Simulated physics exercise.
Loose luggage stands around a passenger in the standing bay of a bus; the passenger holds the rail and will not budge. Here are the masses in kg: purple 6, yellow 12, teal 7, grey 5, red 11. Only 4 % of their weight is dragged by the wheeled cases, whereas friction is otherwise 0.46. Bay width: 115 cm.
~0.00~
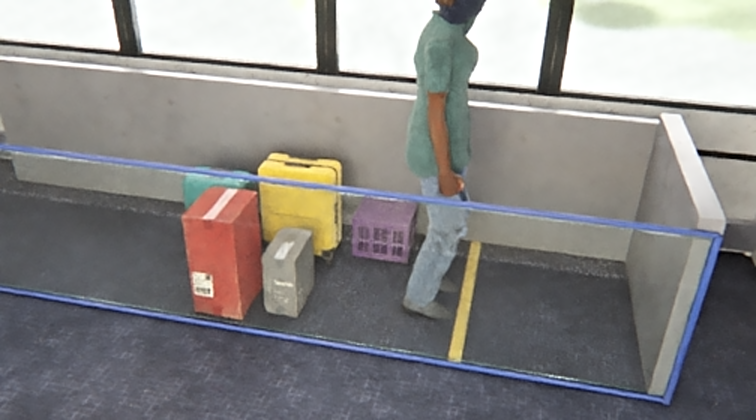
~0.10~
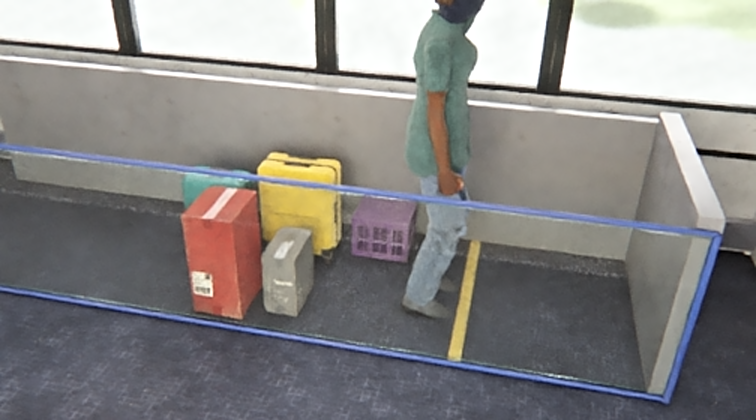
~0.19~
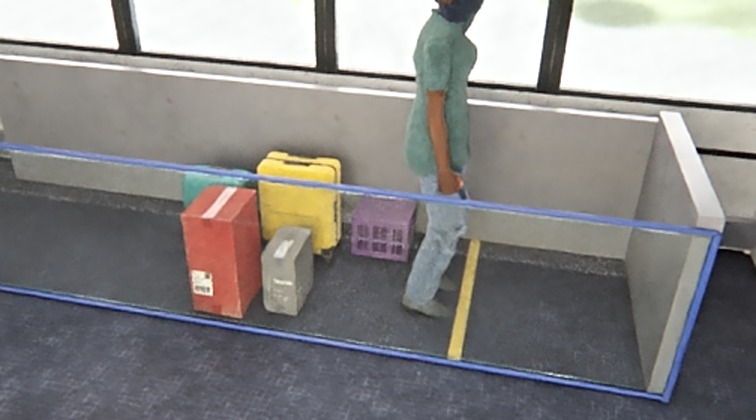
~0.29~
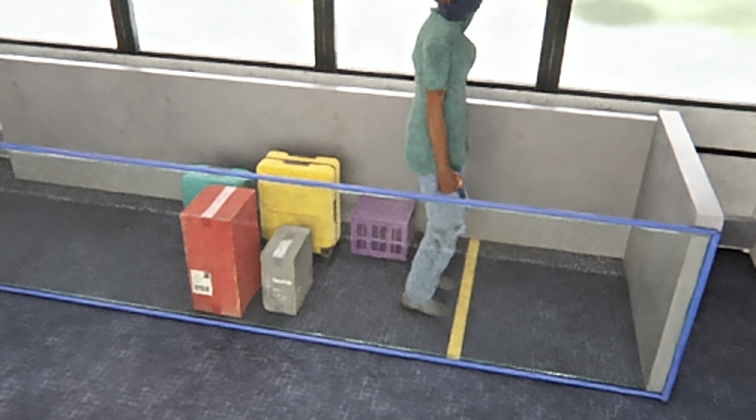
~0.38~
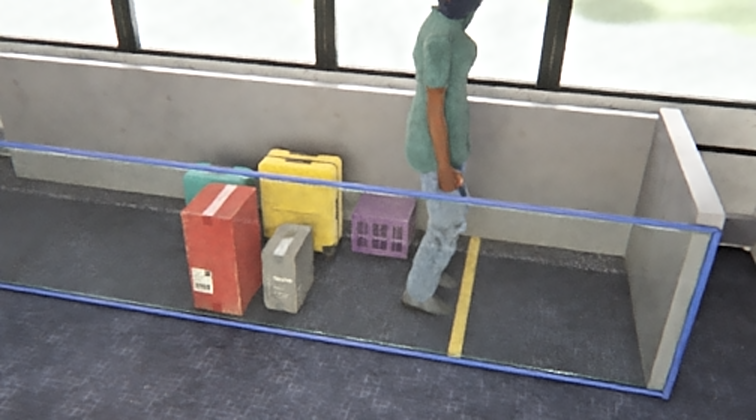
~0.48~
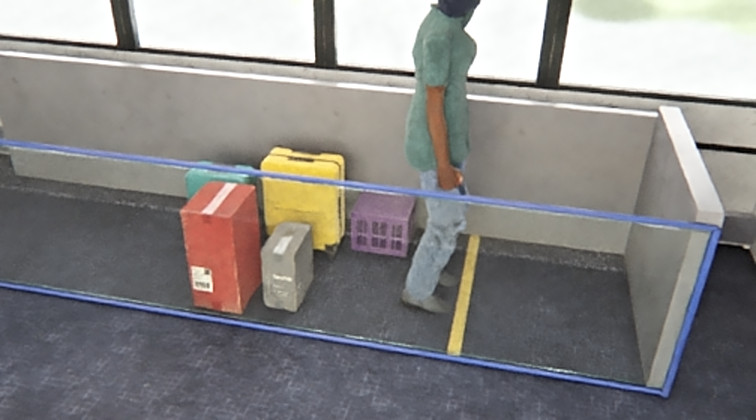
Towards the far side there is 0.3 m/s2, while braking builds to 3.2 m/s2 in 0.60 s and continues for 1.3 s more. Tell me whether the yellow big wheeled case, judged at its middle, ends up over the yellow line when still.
The yellow big wheeled case ends up over the yellow line.
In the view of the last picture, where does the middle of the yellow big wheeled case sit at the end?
You'll find it around (536, 211) at the end.
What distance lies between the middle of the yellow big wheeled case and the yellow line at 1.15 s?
Position: About 50 cm short.
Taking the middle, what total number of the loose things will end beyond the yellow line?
That would be 2 of them.
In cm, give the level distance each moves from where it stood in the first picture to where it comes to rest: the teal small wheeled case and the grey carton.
Teal small wheeled case about 140, grey carton about 0.
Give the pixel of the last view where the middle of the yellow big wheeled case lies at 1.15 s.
Somewhere around pixel (386, 213) of the last picture.
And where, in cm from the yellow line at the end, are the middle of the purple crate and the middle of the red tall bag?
The purple crate ends 70 cm past, and the red tall bag ends 130 cm short.
After 0.75 s the yellow big wheeled case is 88 cm short of the yellow line, tilted 0°, near (323, 206) in the last picture's view.
After 1.15 s the yellow big wheeled case is 50 cm short of the yellow line, tilted 0°, near (386, 213) in the last picture's view.
After 1.65 s the yellow big wheeled case is 26 cm past the yellow line, tilted 0°, near (522, 220) in the last picture's view.
When all is still (3.2 s), purple crate crosses the yellow line; yellow big wheeled case crosses the yellow line; teal small wheeled case stops short of the yellow line; grey carton stops short of the yellow line; red tall bag stops short of the yellow line.
